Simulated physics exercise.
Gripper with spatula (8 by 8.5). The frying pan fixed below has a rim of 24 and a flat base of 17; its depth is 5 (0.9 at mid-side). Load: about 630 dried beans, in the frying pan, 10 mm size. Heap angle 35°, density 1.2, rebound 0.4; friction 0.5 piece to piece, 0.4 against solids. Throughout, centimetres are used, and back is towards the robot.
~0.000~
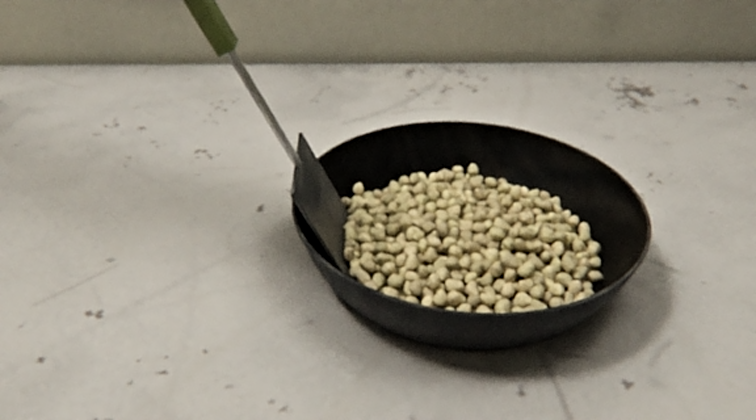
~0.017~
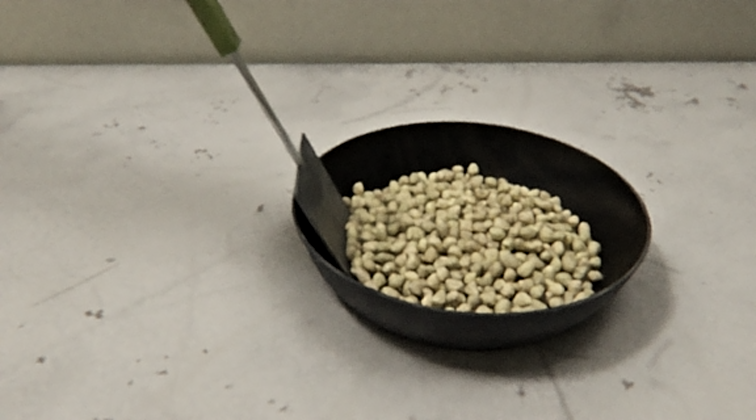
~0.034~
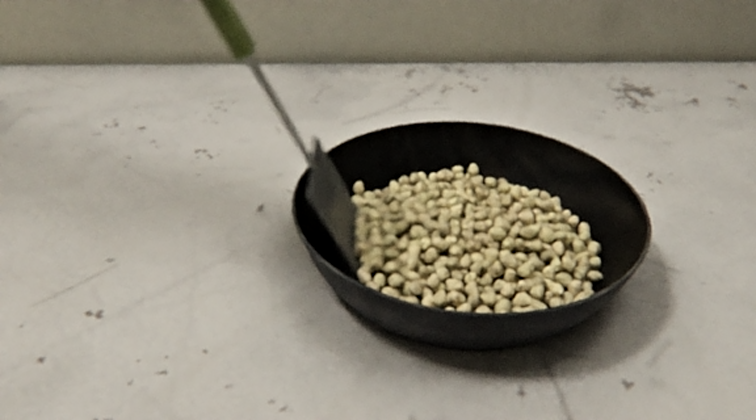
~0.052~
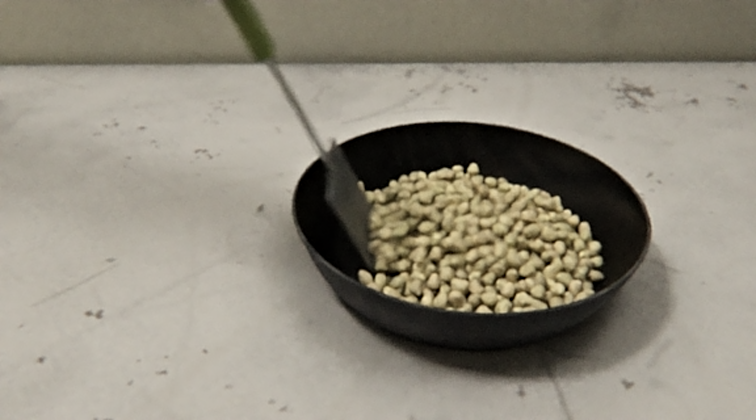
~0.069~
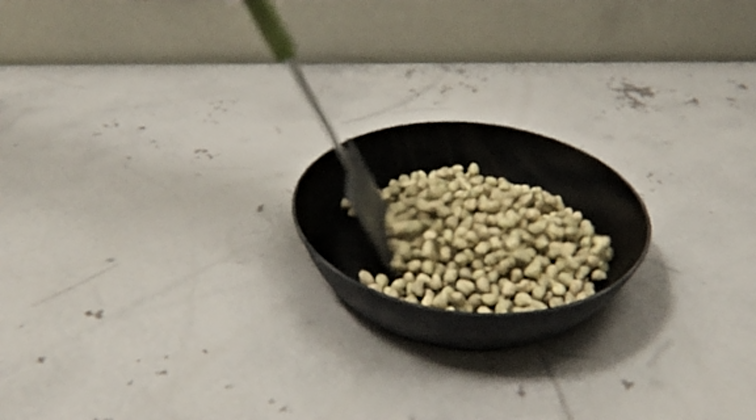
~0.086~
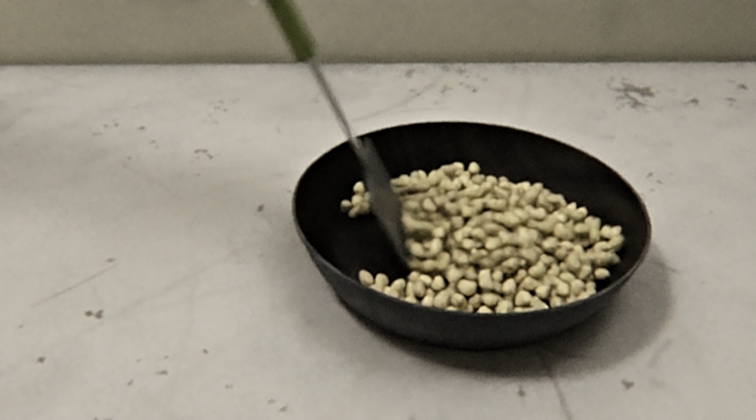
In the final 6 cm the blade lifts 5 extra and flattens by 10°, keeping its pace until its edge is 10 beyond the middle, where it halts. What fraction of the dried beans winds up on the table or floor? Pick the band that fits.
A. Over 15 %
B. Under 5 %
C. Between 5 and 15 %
Option A: Over 15 %.
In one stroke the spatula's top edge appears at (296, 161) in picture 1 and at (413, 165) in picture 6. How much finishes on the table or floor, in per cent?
30 per cent.
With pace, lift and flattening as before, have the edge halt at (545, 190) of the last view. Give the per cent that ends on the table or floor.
Something near 5 in a hundred.
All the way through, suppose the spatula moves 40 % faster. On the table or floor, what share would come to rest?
30 per cent, about.
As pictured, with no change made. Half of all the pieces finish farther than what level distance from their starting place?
It comes out at about 5 cm.
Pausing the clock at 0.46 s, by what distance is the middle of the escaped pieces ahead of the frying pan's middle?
Roughly 24 centimetres ahead.
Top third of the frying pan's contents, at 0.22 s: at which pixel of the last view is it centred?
I'd put it close to (582, 201).
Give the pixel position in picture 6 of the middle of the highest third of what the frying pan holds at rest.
Around (562, 223).
By 0.15 s, sloping 65°, highest piece 5 above the table; 626 in the frying pan.
By 0.22 s, sloping 61°, highest piece 7 above the table; 626 in the frying pan.
By 0.46 s, sloping 55°, highest piece 15 above the table; 460 in the frying pan, 72 on the table or floor, 94 on the blade or in flight.
By 1.51 s, sloping 55°, highest piece 5 above the table; 460 in the frying pan, 166 on the table or floor.
Final count, 460 in the frying pan, 166 on the table or floor. That is 27 % on the table or floor.
